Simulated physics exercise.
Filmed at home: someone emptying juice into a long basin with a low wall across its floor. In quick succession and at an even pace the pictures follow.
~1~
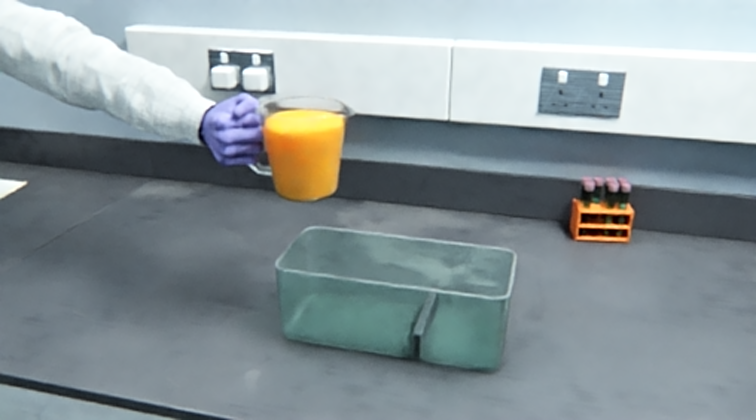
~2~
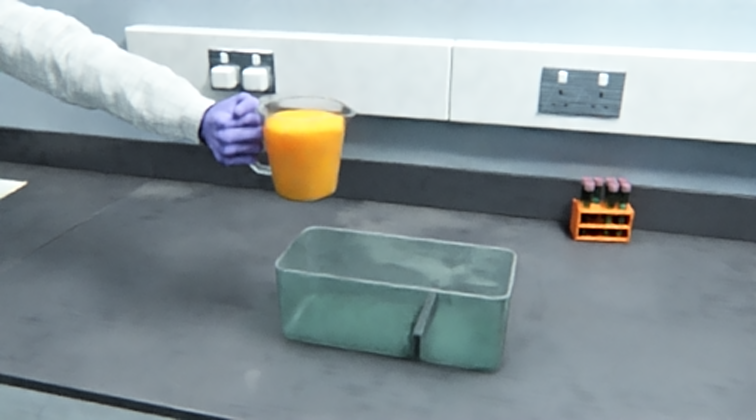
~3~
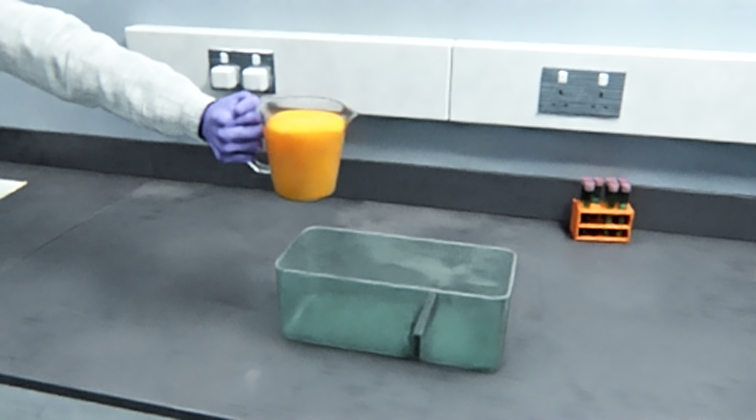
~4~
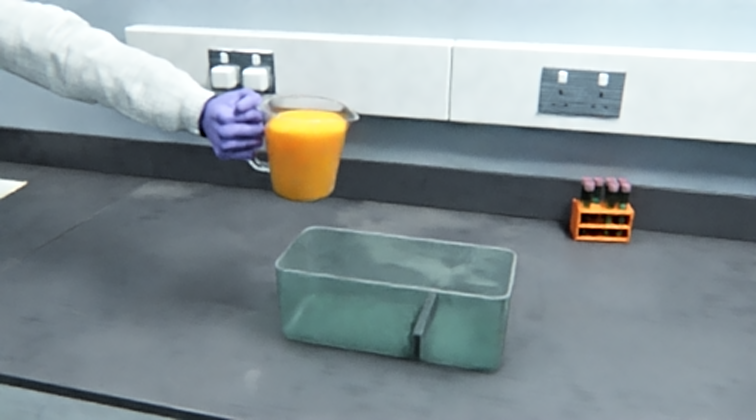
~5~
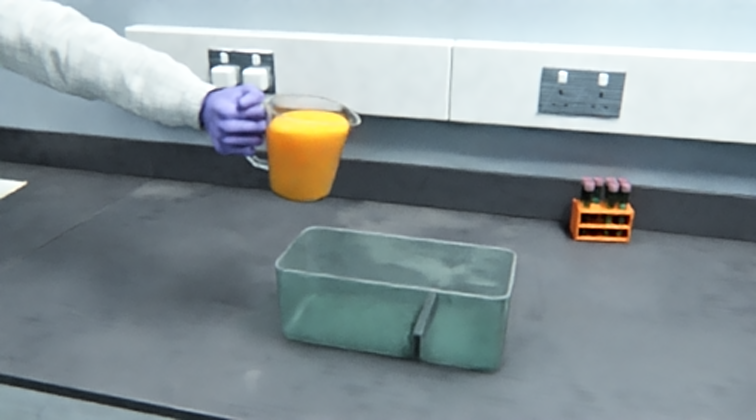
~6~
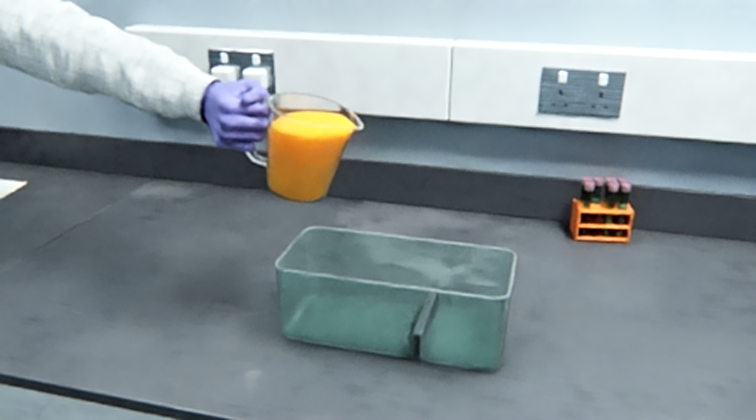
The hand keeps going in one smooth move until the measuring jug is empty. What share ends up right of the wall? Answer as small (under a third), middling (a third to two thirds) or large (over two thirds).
Small, under a third.
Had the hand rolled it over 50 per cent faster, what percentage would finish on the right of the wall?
Around 10 in a hundred.
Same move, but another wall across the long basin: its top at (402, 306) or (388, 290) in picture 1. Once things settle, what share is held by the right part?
First try 70 per cent, second try 90 per cent.
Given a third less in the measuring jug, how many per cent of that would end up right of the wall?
About 5 parts in a hundred, give or take.
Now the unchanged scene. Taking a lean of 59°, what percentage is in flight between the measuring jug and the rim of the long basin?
Roughly 15 percent.
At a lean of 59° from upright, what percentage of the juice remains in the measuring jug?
75 per cent, roughly.
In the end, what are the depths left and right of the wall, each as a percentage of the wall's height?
Near 60 in a hundred to the left, 20 to the right.
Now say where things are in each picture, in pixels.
Tilt 0°; pouring edge (354, 113); surface from (268, 117) to (344, 123); the long basin's rim runs from (291, 247) to (512, 275); the wall's top is at (426, 310), in the first picture.
Tilt 1°; pouring edge (354, 113); surface from (269, 116) to (344, 123), in the second picture.
Tilt 2°; pouring edge (356, 115); surface from (270, 117) to (344, 123), in the third picture.
Tilt 5°; pouring edge (358, 118); surface from (271, 117) to (346, 124), in the fourth picture.
Tilt 9°; pouring edge (360, 122); surface from (273, 117) to (351, 125), in the fifth picture.
Tilt 14°; pouring edge (363, 127); surface from (275, 118) to (356, 127), in the sixth picture.
A moment on, the measuring jug is tipped part way and 77 per cent is still to pour, 7 is left of the wall and 0 right of it.
Next, the measuring jug is tipped on its side and 29 per cent is still to pour, 42 is left of the wall and 12 right of it.
Then the measuring jug is tipped on its side and 3 per cent is still to pour, 78 is left of the wall and 14 right of it.
Later the measuring jug is tipped on its side and 0 per cent is still to pour, 82 is left of the wall and 15 right of it.
At rest 83 per cent lies left of the wall, 15 right of it and 2 outside.
